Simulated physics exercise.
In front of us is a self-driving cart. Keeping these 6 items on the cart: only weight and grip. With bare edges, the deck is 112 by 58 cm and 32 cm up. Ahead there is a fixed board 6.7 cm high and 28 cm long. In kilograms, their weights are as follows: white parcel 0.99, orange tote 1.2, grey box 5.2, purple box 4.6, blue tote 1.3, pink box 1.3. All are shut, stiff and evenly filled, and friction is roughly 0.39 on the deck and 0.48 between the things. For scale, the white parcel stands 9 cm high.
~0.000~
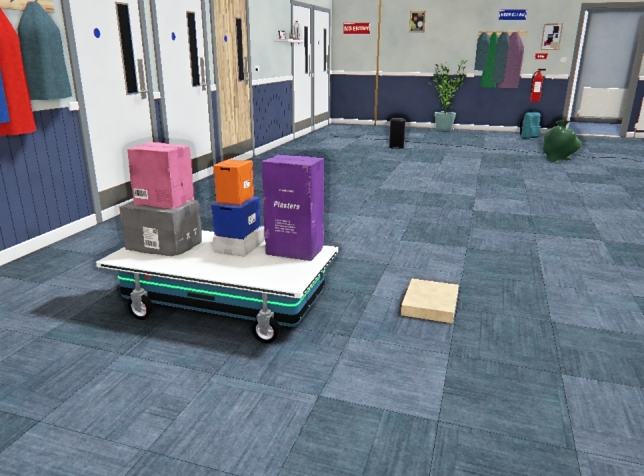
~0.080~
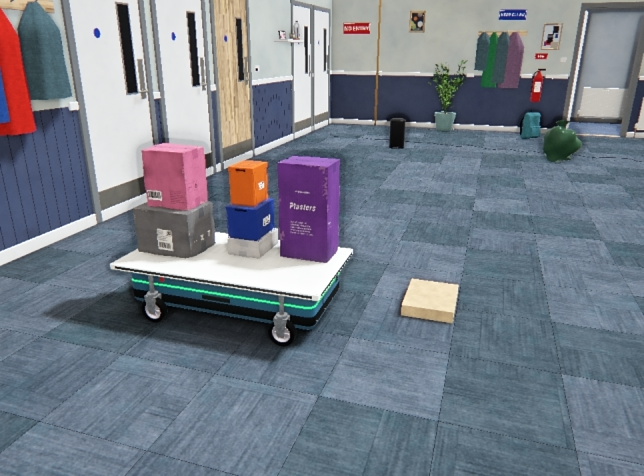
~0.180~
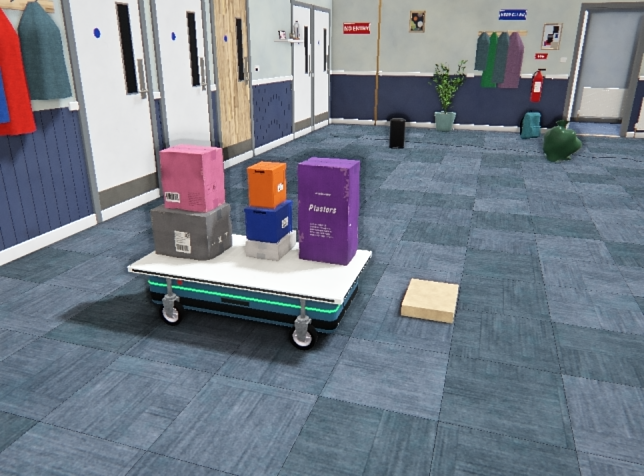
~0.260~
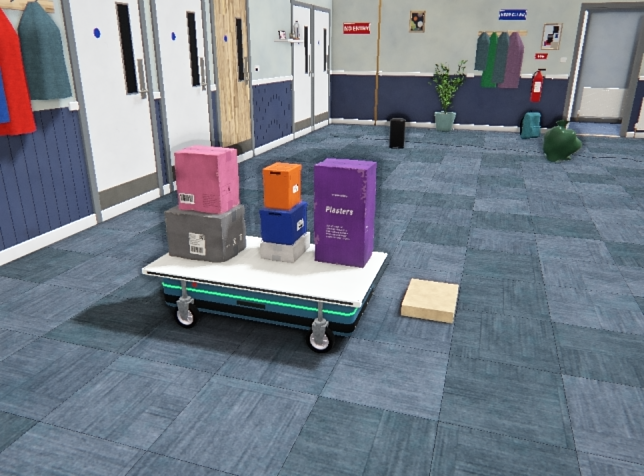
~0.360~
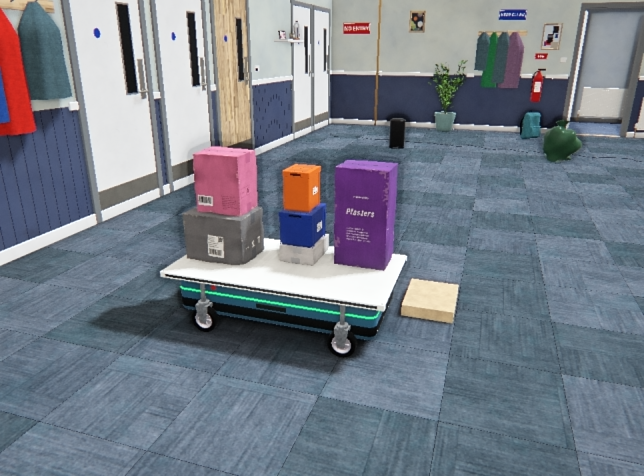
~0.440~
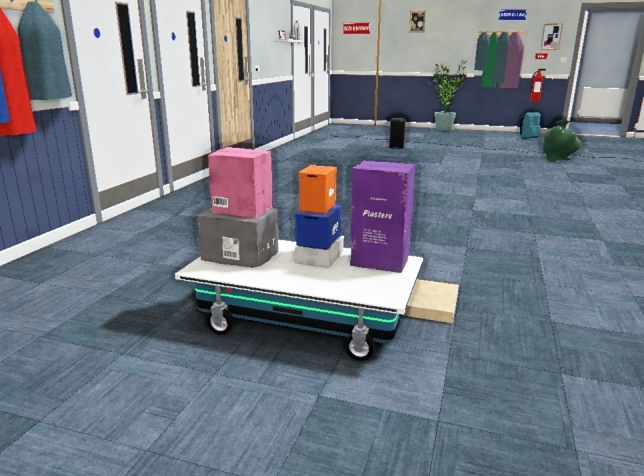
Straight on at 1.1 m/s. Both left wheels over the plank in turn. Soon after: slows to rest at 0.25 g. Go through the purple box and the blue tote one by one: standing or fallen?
My prediction: The purple box ends up tipped, the blue tote ends up tipped.
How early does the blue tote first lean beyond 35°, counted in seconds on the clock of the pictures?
I'd say around the 1.7 s mark.
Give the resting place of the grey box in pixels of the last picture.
In the last picture it sits around (576, 279).
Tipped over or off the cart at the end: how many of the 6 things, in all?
Count: 4.
By 0.84 s, 92 cm covered; purple box tilted 33° near (451, 219); blue tote tilted 5° near (390, 235); orange tote tilted 5°.
By 1.44 s, 158 cm covered; purple box now off the cart; blue tote tilted 13° near (541, 250); orange tote tilted 13°.
By 1.74 s, 191 cm covered; blue tote tilted 53° near (625, 274); orange tote tilted 53°; pink box tilted 7°.
By 2.24 s, 212 cm covered, stopped; orange tote and pink box now off the cart; blue tote on its side; grey box 5 cm from its spot.
When it is over (2.8 s), off the cart and tipped over, orange tote, purple box and pink box; lying over on the cart, blue tote; the other 2 within 10 cm of the start.
